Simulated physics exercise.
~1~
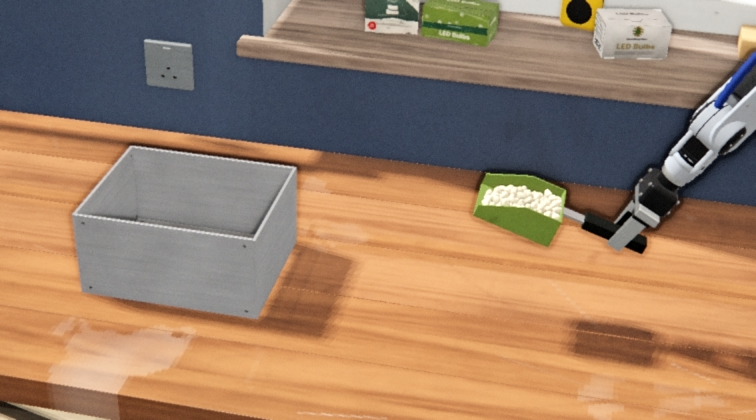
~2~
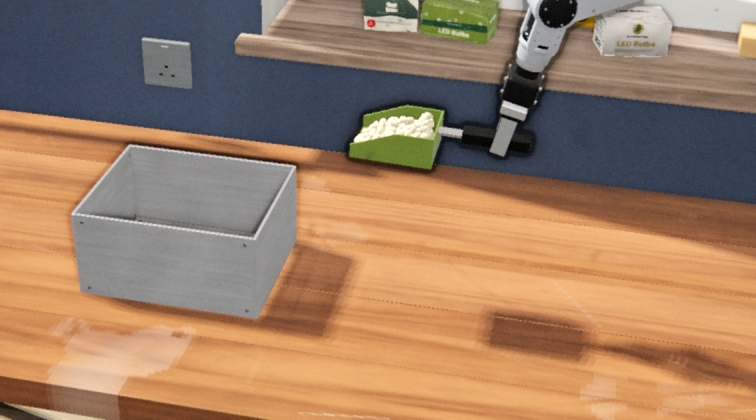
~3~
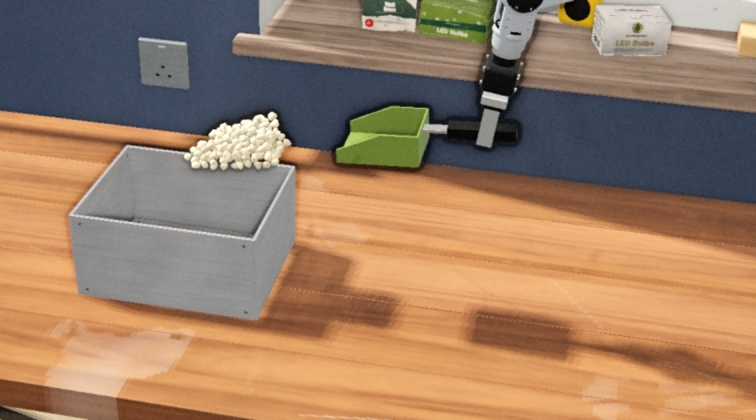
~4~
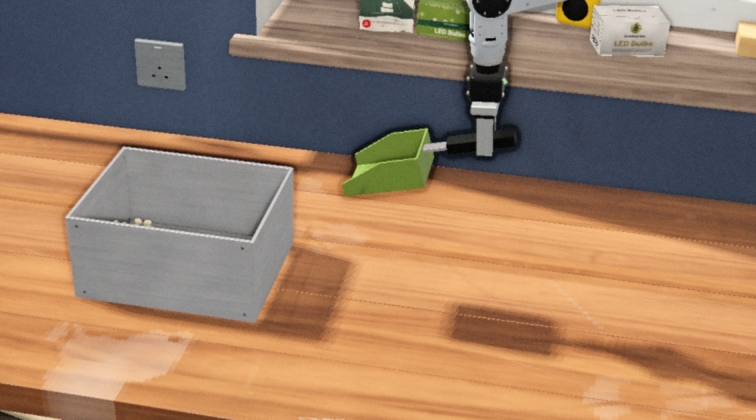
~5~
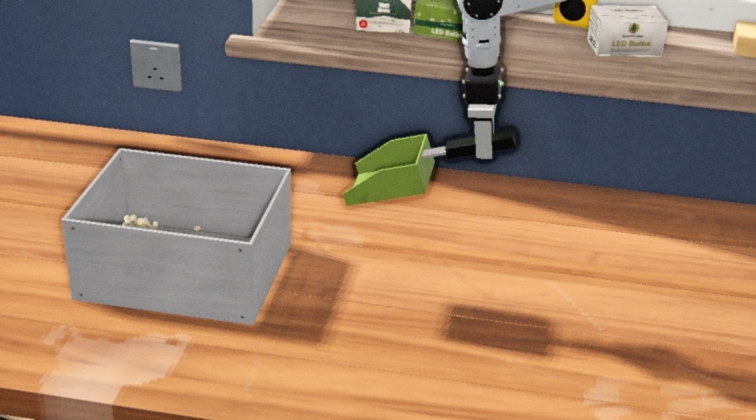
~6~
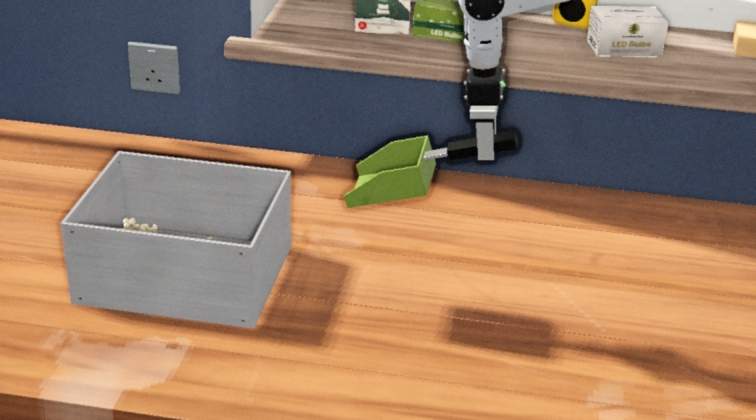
A robot arm swings a green scoop left, flings white beans into a grey box, and stops.
